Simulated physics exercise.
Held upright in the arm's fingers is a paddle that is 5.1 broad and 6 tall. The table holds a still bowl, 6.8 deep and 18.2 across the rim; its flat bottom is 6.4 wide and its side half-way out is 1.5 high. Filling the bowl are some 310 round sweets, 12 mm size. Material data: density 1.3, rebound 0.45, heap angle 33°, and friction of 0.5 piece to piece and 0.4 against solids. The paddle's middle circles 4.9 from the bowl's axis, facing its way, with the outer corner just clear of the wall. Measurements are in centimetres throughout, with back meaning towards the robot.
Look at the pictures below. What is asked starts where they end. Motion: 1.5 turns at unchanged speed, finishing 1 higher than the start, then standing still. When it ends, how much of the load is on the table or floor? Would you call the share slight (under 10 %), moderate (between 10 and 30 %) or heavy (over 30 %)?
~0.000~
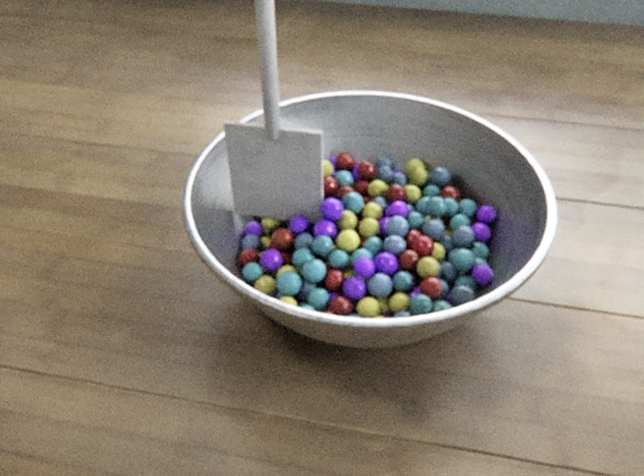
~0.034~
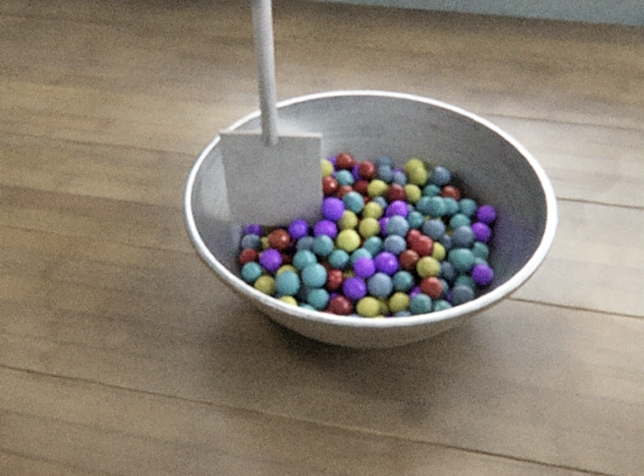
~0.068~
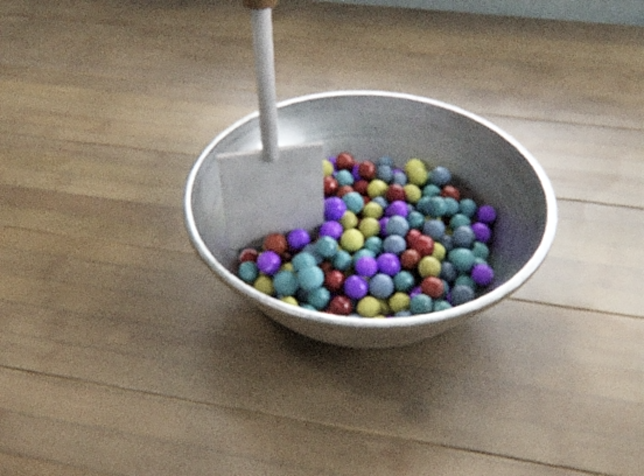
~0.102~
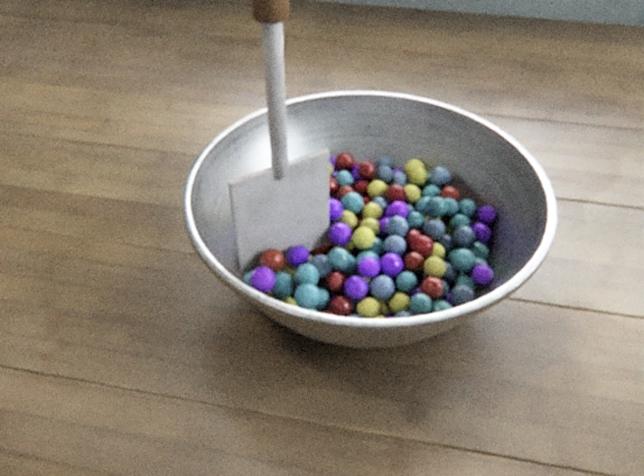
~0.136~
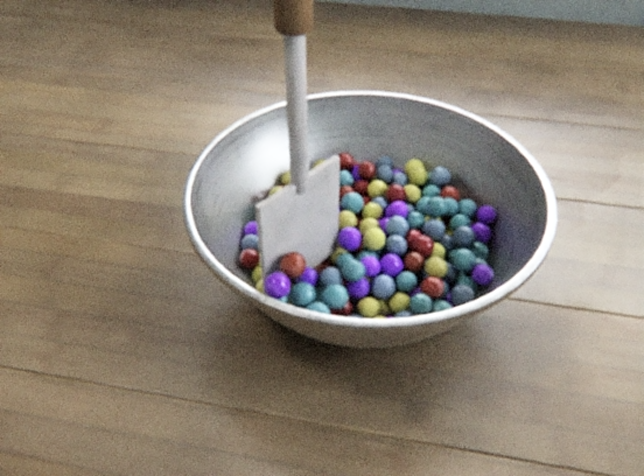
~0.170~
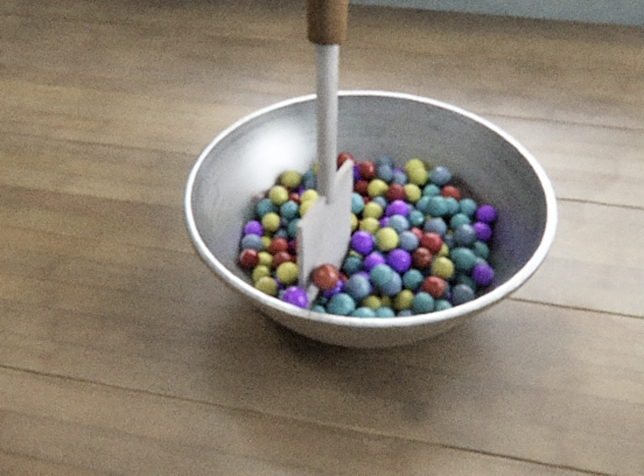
I would call it slight.
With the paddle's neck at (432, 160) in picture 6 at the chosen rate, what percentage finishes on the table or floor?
Something like 10 percent, roughly.
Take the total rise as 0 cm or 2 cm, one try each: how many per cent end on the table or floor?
That gives about 10 per cent and 5 per cent, in order.
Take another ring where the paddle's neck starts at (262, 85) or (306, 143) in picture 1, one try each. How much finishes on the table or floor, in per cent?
I'd put it at around 0 and 10 percent.
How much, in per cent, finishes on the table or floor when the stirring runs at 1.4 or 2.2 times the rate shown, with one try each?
15 % and 25 %.
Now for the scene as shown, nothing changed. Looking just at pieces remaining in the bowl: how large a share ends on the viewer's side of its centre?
I'd put it at roughly 50 per cent.
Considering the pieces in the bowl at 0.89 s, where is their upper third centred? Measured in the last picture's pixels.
It is centred roughly at (349, 266).
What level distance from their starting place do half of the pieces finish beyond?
Somewhere around 1 centimetres.
After 0.53 s, 257° round, highest piece 8 above the table; 305 in the bowl, 2 on the table or floor, 2 in flight or on the tool.
After 0.89 s, 79° round, highest piece 8 above the table; 297 in the bowl, 10 on the table or floor, 2 in flight or on the tool.
After 1.27 s, 180° round, highest piece 5 above the table; 294 in the bowl, 15 on the table or floor.
After 1.97 s, 180° round, highest piece 5 above the table; 294 in the bowl, 15 on the table or floor.
In the end, 294 in the bowl, 15 on the table or floor. That is 5 % on the table or floor.
